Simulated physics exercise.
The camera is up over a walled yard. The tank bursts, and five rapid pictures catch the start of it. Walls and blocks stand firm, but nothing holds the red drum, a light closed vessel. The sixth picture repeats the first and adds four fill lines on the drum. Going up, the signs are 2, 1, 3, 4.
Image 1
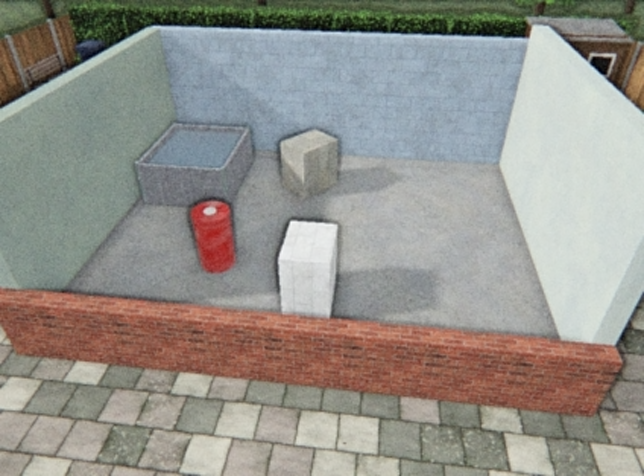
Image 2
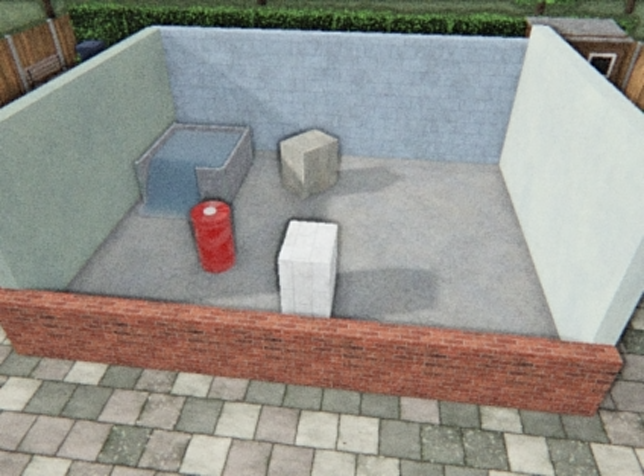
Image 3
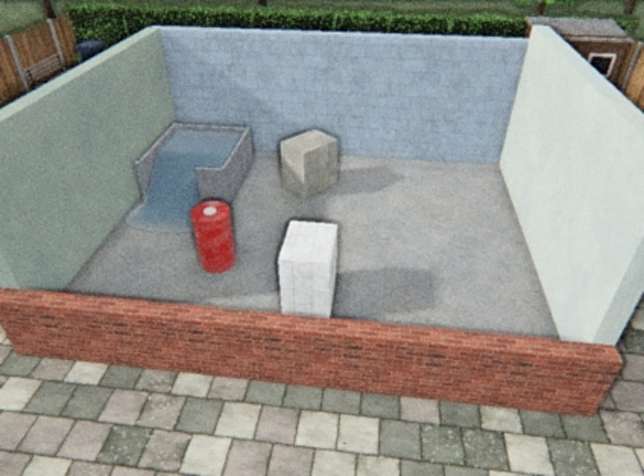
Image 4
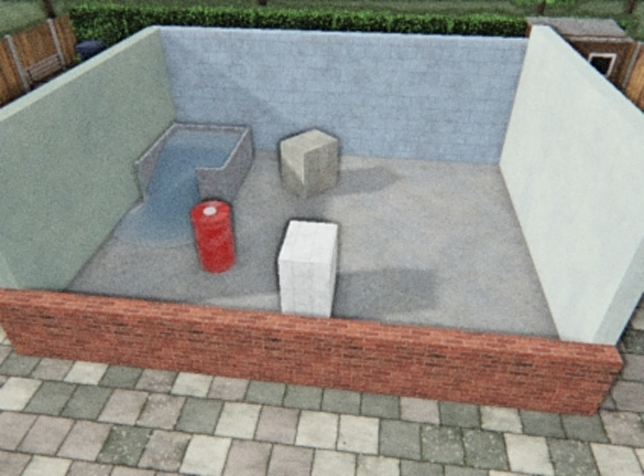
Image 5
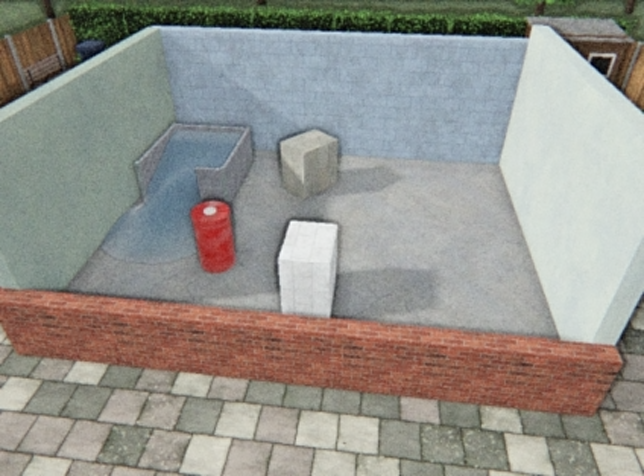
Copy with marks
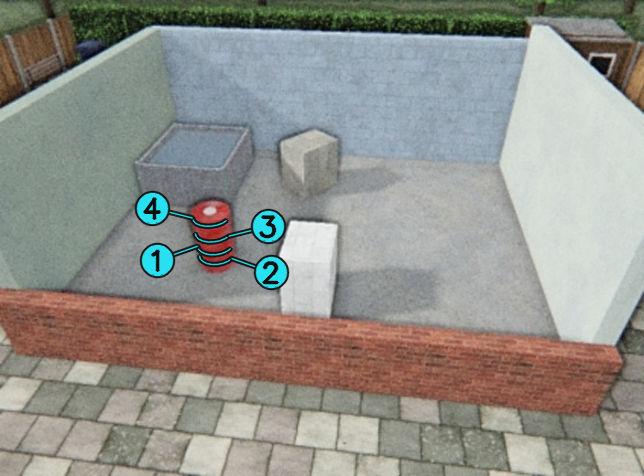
In a walled yard with a red drum, a white block and a grey block, the front of a full tank opened, and water poured out and spread across the ground behind and left of the drum.
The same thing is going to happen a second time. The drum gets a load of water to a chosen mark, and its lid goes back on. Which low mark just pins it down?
It is 2.
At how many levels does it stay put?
All four.
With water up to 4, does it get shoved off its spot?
No, not at all.
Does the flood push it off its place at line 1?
No, that is safe.
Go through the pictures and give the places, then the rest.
Lid of the red drum at (210, 211); tank full, its middle at (197, 149).
Water covers 1 % of the ground and is seen nearest the drum at (201, 213).
Water covers 3 % of the ground and is seen nearest the drum at (199, 225).
Water covers 5 % of the ground and is seen nearest the drum at (201, 236).
Lid of the red drum at (210, 211); water covers 7 % of the ground and is seen nearest the drum at (200, 246).
On the marked copy, 1 at (210, 254); 2 at (211, 264); 3 at (208, 241); 4 at (205, 226); from the bottom up 2, 1, 3, 4.
With 1, it does not move.
With 2, it does not move.
With 3, it does not move.
With 4, it does not move.
